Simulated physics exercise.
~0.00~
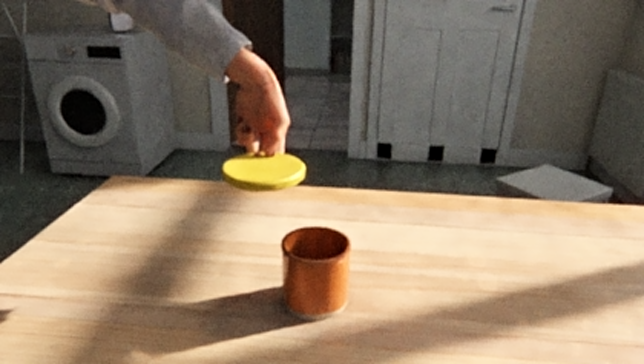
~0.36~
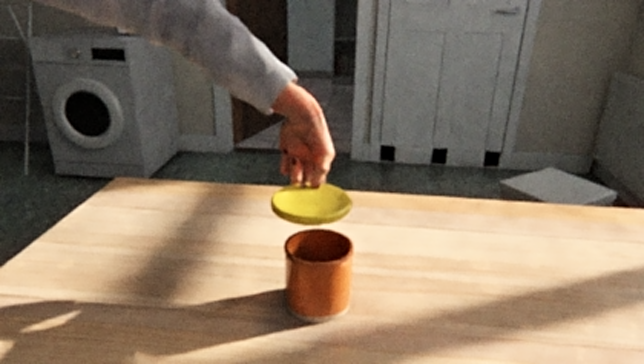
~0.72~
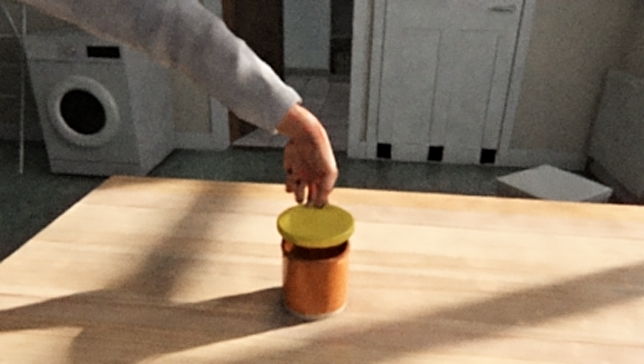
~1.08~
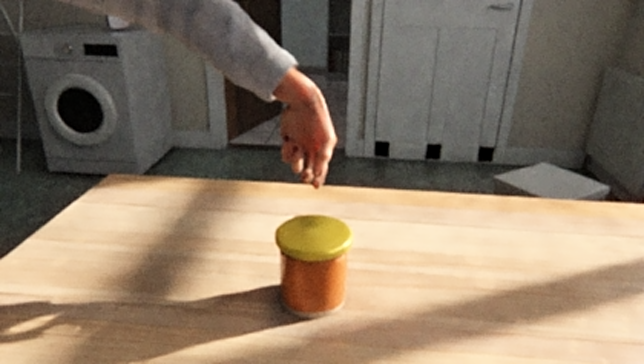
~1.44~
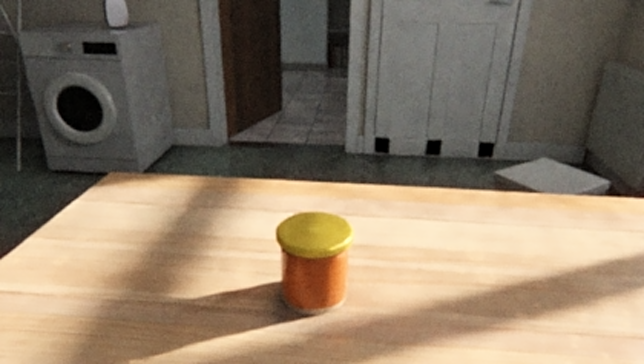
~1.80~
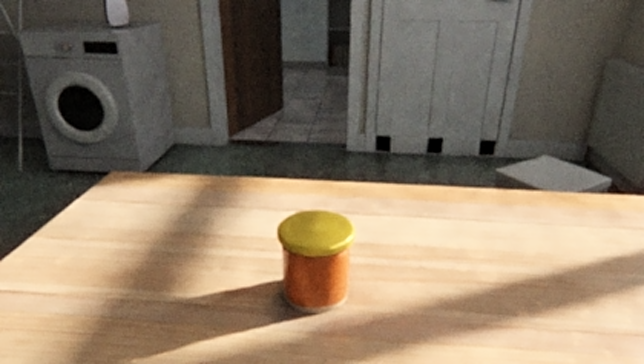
We see a hand carry a yellow lid right and down over an open orange-brown container on a wooden table. The hand lowers the lid onto the rim, lets go and withdraws, and the lid stays in place, covering the opening.
